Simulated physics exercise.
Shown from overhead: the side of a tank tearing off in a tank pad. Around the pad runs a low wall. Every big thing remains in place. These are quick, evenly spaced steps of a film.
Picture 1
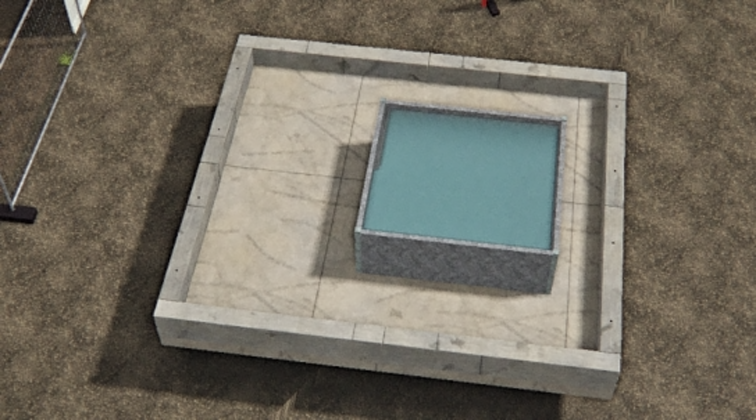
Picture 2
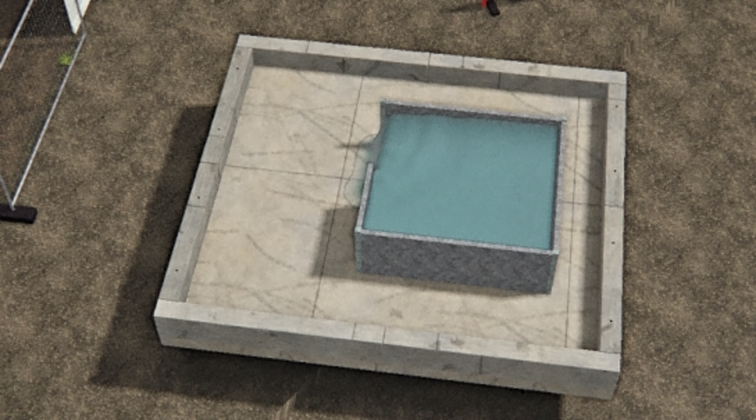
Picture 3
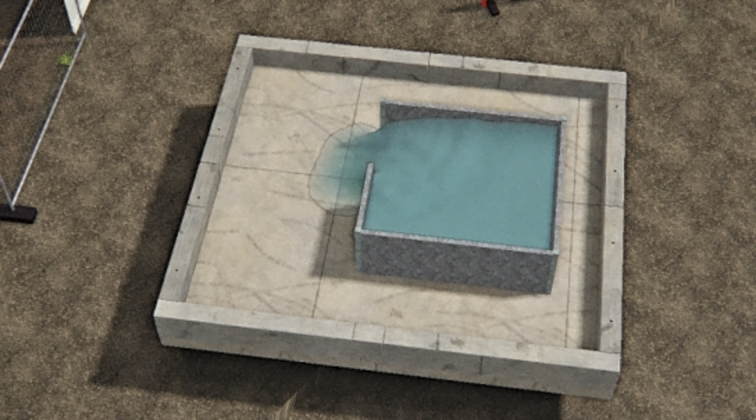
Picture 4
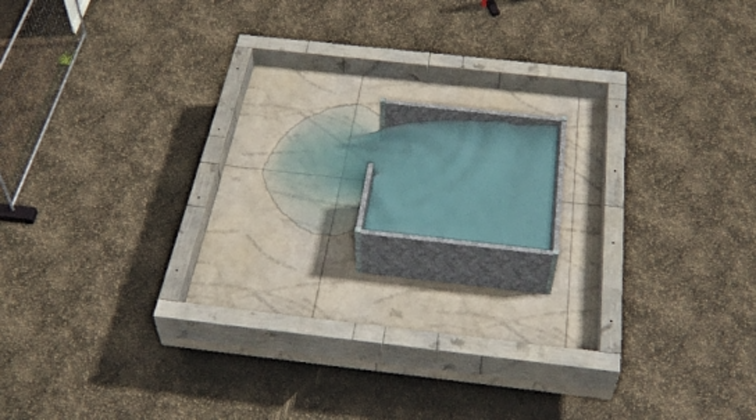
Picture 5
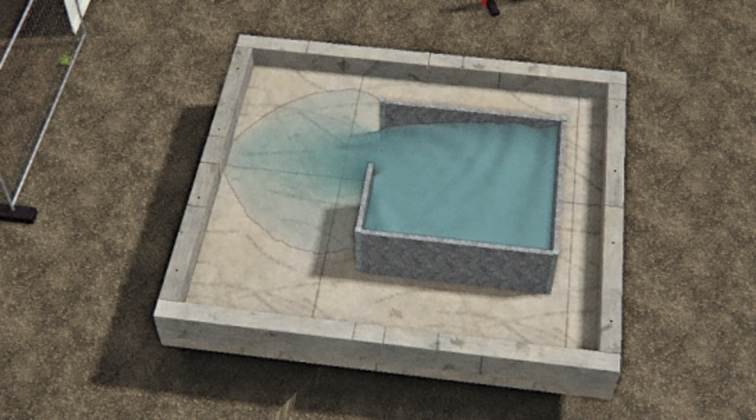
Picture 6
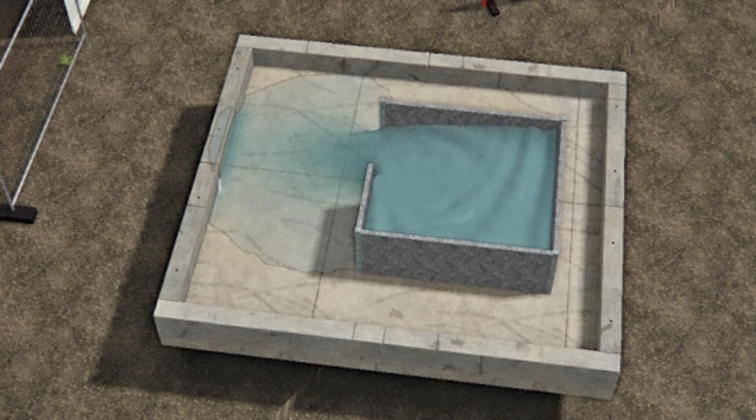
On a walled concrete pad, water pours from a tank's torn side and spreads left.
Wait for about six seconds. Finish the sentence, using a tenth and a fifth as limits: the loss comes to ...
The loss comes to less than a tenth.
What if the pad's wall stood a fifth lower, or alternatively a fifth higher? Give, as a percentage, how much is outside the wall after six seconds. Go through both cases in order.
Well, you'd get 10 per cent in the first case and 2 per cent in the second.
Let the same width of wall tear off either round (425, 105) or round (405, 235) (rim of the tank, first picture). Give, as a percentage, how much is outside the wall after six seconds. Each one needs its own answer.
About 6% and 8%.
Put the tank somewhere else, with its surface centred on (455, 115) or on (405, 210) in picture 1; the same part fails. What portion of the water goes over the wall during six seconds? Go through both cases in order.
Note: Try one close to 10 in a hundred, try two close to 6.
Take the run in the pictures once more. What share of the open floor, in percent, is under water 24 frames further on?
About 95 per cent.
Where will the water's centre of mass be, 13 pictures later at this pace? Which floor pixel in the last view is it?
Estimate: (376, 191).
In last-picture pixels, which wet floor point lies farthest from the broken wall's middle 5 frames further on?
Close to (183, 316).
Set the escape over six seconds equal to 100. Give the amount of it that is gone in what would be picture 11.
About 15 per cent.
A moment on, water covers 35 % of the floor; the low wall has let 0 % over.
Next, water covers 35 % of the floor; the low wall has let 1 % over.
Then, water covers 45 % of the floor; the low wall has let 4 % over.
Later, water covers 75 % of the floor; the low wall has let 5 % over.
In the end, water covers 80 % of the floor; the low wall has let 5 % over.
